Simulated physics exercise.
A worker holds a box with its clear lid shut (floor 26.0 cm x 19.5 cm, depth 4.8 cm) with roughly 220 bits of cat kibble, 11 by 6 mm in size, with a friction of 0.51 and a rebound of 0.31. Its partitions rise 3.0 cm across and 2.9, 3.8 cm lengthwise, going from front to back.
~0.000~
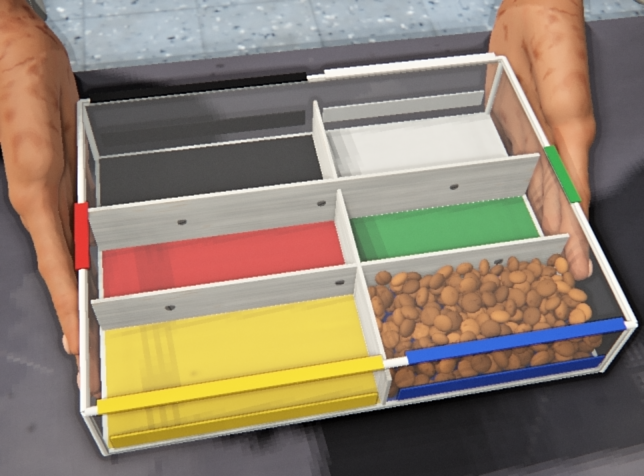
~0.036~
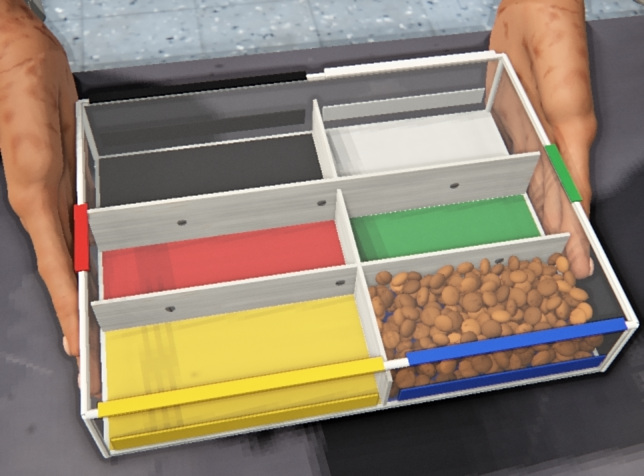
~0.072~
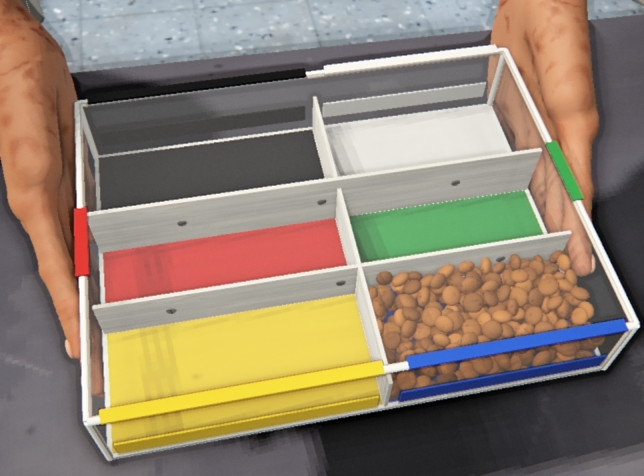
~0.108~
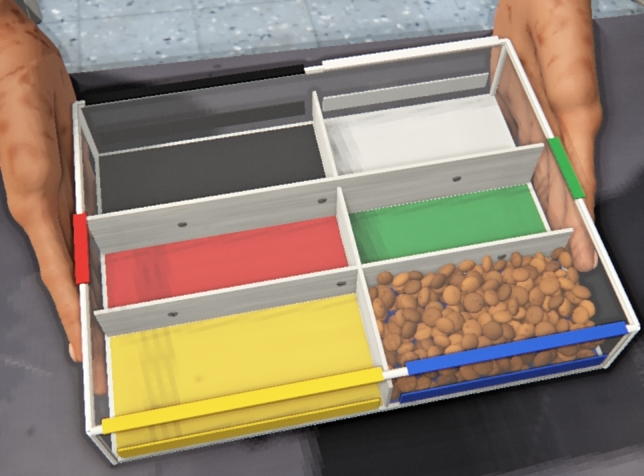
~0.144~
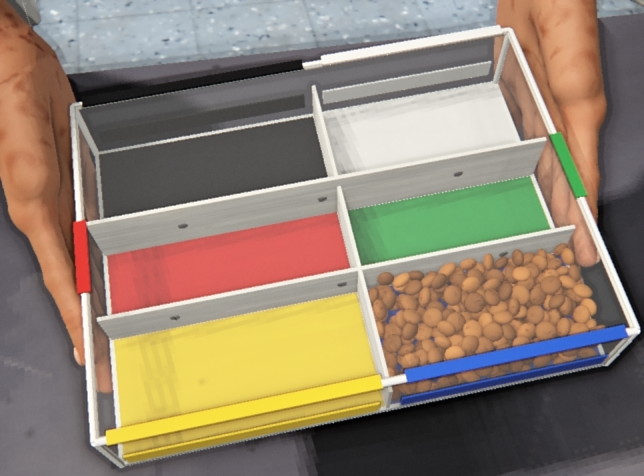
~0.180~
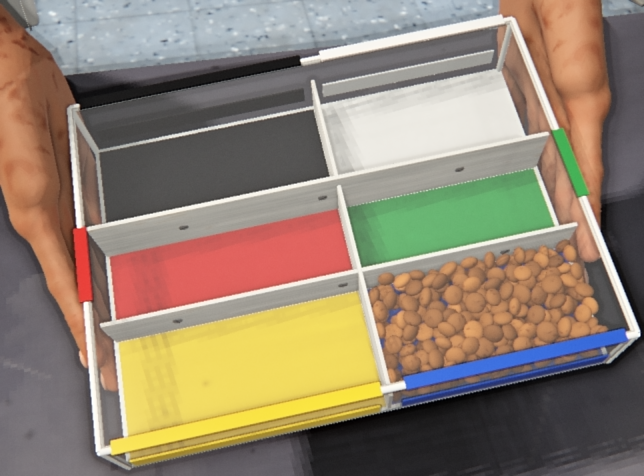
Two hands tilt a clear-lidded, six-section box slightly, its front left corner dipping and its back right corner rising, while the brown kibble stays heaped in the blue section at front right and the other five sections remain empty.
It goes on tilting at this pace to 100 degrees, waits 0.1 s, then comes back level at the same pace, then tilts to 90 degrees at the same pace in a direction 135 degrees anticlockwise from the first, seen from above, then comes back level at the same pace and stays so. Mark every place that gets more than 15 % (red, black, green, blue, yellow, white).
Red: Under; black: Under; green: Under; blue: Over; yellow: Under; white: Under.
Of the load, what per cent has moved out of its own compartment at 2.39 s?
Close to 10 in a hundred.
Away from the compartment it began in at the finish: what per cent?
Close to 15 in a hundred.
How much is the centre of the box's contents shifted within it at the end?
The shift is roughly 2.5 cm.
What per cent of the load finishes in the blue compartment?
It works out to around 85 per cent.
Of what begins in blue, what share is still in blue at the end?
Roughly 90 percent.
Then, at 1.39 s, tilt 78 degrees; blue 90 %, yellow 10 %; middle of all pieces near (454, 328).
After 2.39 s, tilt 18 degrees; blue 90 %, yellow 10 %; middle of all pieces near (436, 352).
Then, at 3.32 s, tilt 73 degrees; green 5 %, blue 85 %, yellow 10 %; middle of all pieces near (406, 399).
Then, at 4.20 s, tilt 0 degrees; green 5 %, blue 85 %, yellow 10 %; middle of all pieces near (525, 298).
By 4.6 s all is still; red 0 %, black 0 %, green 5 %, blue 85 %, yellow 10 %, white 0 %.
